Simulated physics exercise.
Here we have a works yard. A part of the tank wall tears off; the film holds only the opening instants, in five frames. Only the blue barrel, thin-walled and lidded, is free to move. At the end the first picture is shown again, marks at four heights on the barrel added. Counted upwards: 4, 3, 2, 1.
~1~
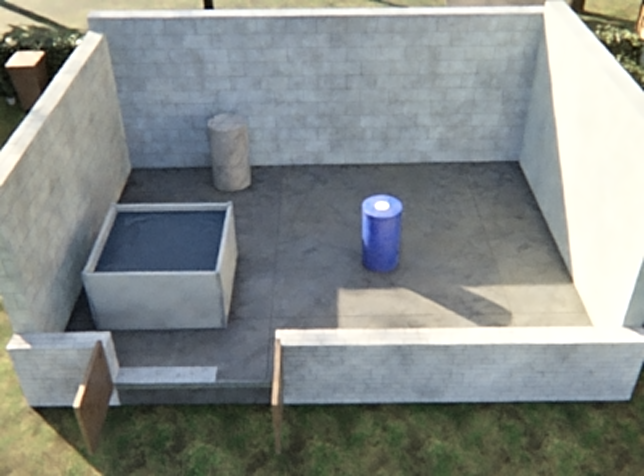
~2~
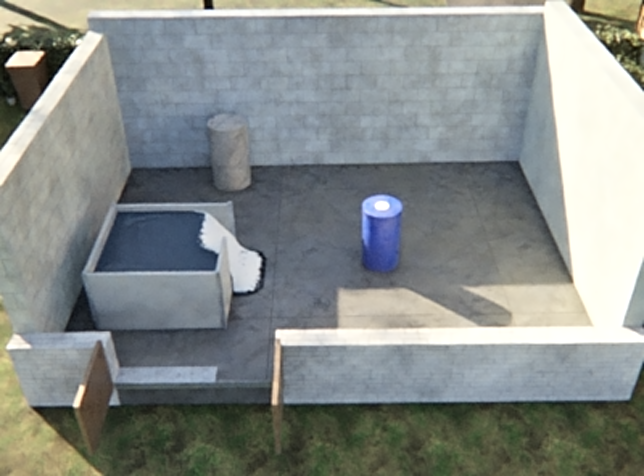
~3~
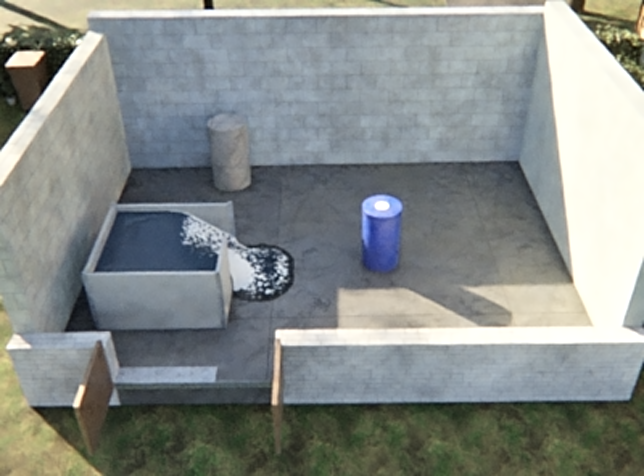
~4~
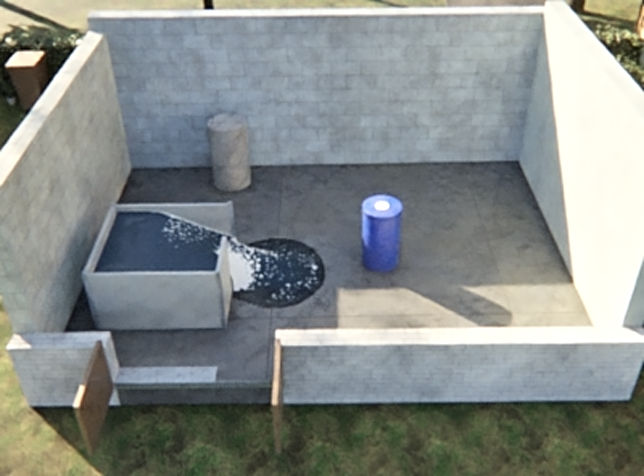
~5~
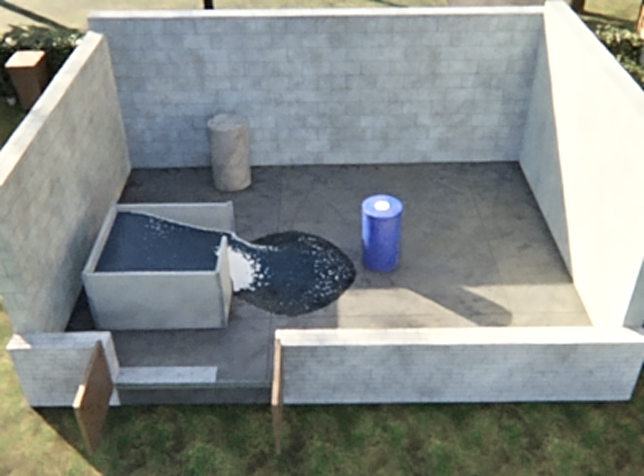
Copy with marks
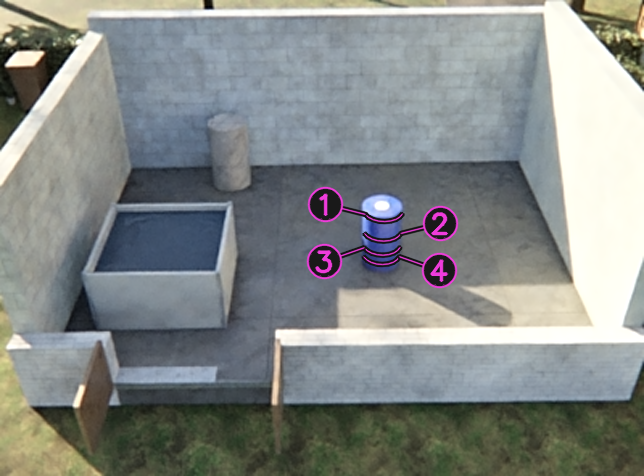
To begin with, a full tank of dark water stands at the left of a walled yard, with a blue barrel on the dry ground to its right. Water then pours out through the tank's right side in a white rush, and a dark, foam-flecked pool widens rightward while the barrel stays still.
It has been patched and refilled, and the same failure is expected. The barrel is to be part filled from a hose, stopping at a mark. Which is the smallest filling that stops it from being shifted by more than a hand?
That is level 2.
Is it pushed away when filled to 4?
Yes.
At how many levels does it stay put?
Two of the four.
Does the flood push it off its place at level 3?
Yes.
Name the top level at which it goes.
The answer is 3.
On the marked copy, 1 at (384, 221); 2 at (383, 241); 3 at (383, 255); 4 at (382, 264); from the bottom up 4, 3, 2, 1.
With 1, it does not move.
With 2, it does not move.
With 3, it is pushed about half its own width away.
With 4, it is pushed about 3 times its own width away.
